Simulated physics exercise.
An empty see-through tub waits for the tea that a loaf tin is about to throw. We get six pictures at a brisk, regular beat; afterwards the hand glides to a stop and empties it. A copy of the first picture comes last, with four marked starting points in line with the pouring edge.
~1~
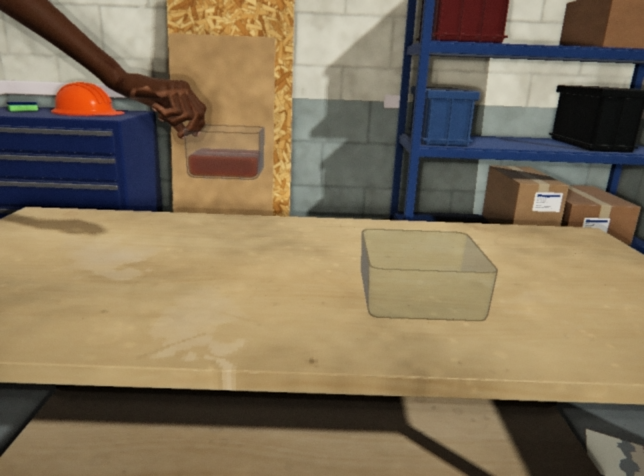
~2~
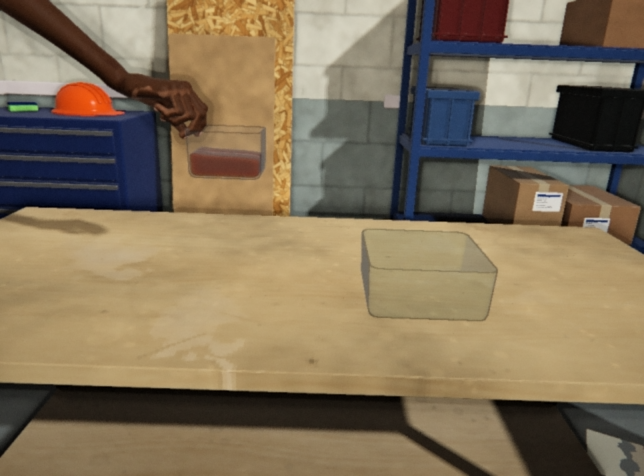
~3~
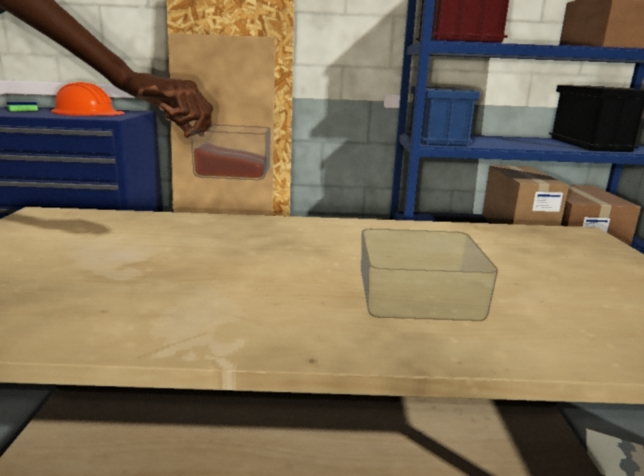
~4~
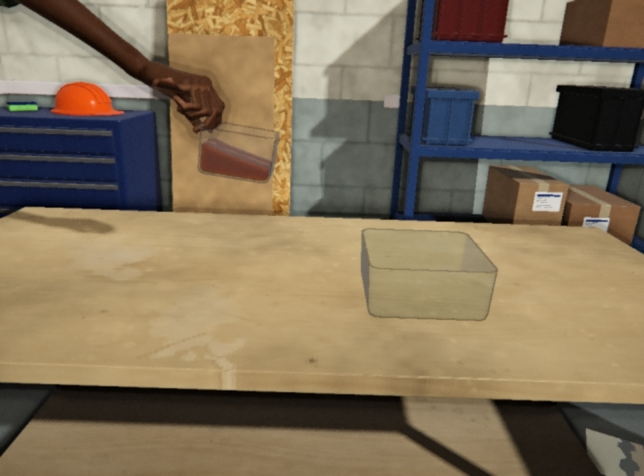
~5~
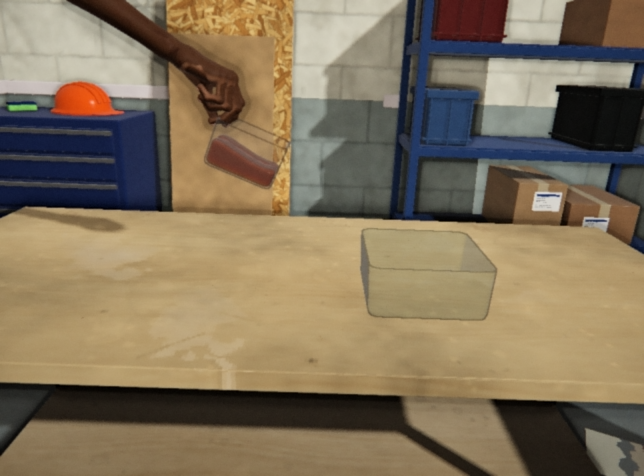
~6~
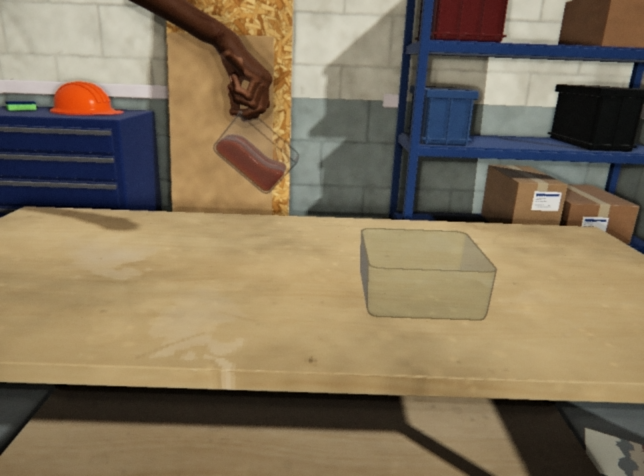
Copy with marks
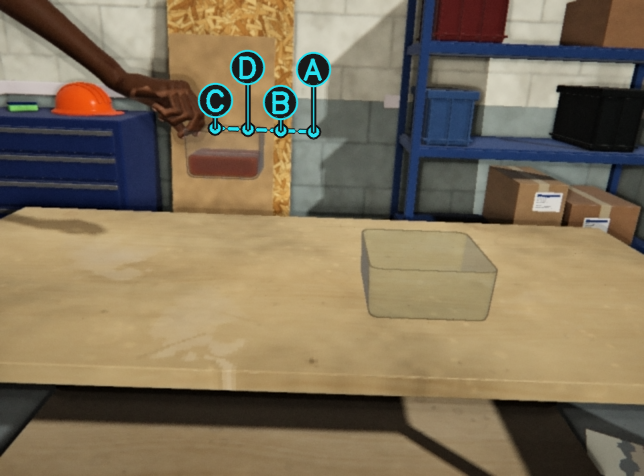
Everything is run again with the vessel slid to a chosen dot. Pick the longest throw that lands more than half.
The answer is dot B.
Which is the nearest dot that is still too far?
D.
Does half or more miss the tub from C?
Yes.
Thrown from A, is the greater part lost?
No, that is safe.
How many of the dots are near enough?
Two of them.
In cyan, A at (313, 131); B at (280, 130); C at (215, 128); D at (247, 129).
For dot A, about 74 % lands in the tub, 4 % falls short and 22 % goes beside or beyond.
For dot B, about 68 % lands in the tub, 16 % falls short and 16 % goes beside or beyond.
For dot C, about 0 % lands in the tub, 100 % falls short.
For dot D, about 11 % lands in the tub, 86 % falls short.
